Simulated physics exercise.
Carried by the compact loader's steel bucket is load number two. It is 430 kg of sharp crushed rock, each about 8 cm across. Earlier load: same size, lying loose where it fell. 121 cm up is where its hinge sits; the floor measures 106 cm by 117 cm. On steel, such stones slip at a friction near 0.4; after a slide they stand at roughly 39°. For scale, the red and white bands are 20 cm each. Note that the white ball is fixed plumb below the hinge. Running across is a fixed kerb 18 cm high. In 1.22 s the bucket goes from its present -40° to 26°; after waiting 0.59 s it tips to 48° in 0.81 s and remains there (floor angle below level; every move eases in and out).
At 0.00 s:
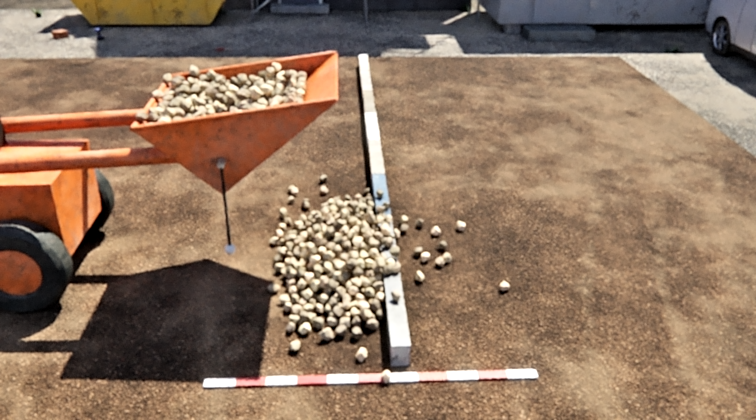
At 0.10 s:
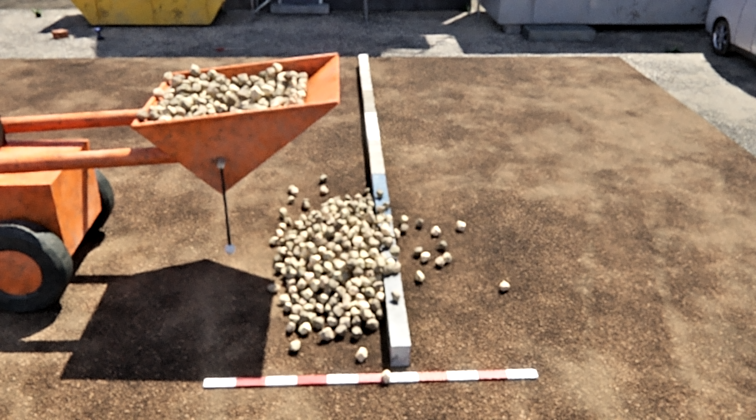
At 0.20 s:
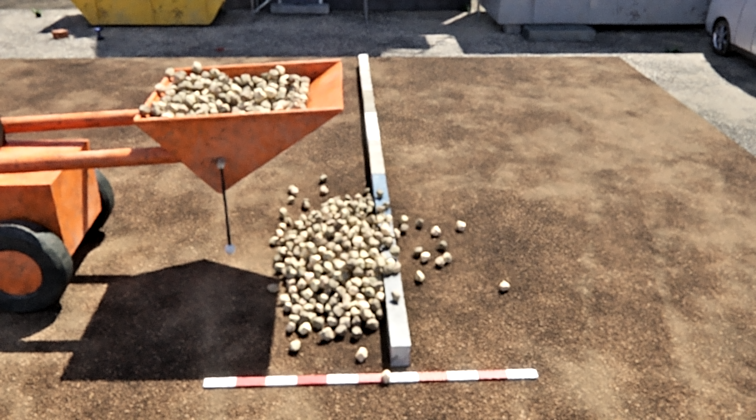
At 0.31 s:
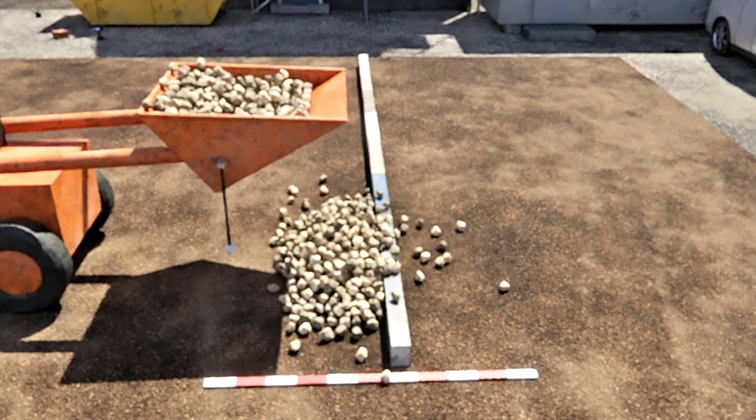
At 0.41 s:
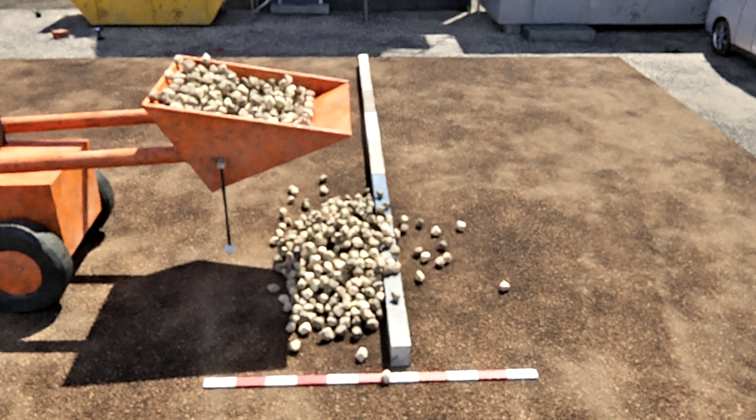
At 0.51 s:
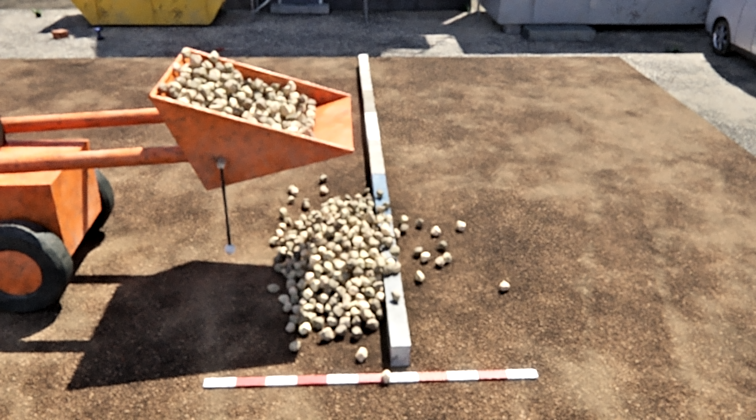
An orange loader's bucket, heaped with pale stones, tips gradually forward at the left of a brown dirt yard, seen from a raised, unmoving viewpoint. Below and to its right, a loose pile of similar stones rests against a pale kerb, a few scattered beyond it, behind a red and white striped bar. The bucket's front edge lowers and its rear rises, the load shifting slightly within while the pile stays still.
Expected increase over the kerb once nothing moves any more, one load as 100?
About 26 in every hundred.
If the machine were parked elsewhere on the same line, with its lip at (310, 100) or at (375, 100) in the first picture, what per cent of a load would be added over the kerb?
Close to 10 per cent, followed by close to 55 per cent.
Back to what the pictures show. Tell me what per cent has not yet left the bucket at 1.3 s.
About 100 per cent.
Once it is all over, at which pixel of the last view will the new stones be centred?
Centre at roughly (358, 237).
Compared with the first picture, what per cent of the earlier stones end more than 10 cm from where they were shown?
Roughly 5 % of them.
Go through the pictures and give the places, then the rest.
In the first frame, lip at (336, 100), floor tilted -40°, highest stones at (233, 78). The earlier load is highest near (347, 228), 35 cm above ground level, 98 % on this side of the kerb, 2 % over the kerb.
In the second frame, the bucket is at -39°, its lip at (338, 103); the top of the load is at (228, 77); the stones move at 0.1 m/s on average.
In the third frame, the bucket is at -35°, its lip at (342, 110); the top of the load is at (207, 77); the stones move at 0.2 m/s on average.
In the fourth frame, the bucket is at -30°, its lip at (346, 121); the top of the load is at (185, 76); the stones move at 0.3 m/s on average.
In the fifth frame, lip at (351, 135), floor tilted -23°, highest stones at (184, 70); the stones move at 0.3 m/s on average.
In the sixth frame, lip at (353, 152), floor tilted -15°, highest stones at (191, 64); the stones move at 0.4 m/s on average.
After 0.9 s the floor is at 16°; in per cent of one load, 100 in the bucket, 98 on this side of the kerb, 2 over the kerb; the foremost stones are at (446, 248).
After 1.3 s the floor is at 26°; in per cent of one load, 98 in the bucket, 100 on this side of the kerb, 2 over the kerb; the foremost stones are at (446, 248).
After 3.1 s the floor is at 48°; in per cent of one load, 8 in the bucket, 164 on this side of the kerb, 28 over the kerb; the foremost stones are at (499, 269).
After 5.8 s the floor is at 48°; in per cent of one load, 7 in the bucket, 164 on this side of the kerb, 28 over the kerb; the foremost stones are at (499, 269). Net gain over the kerb, 26.
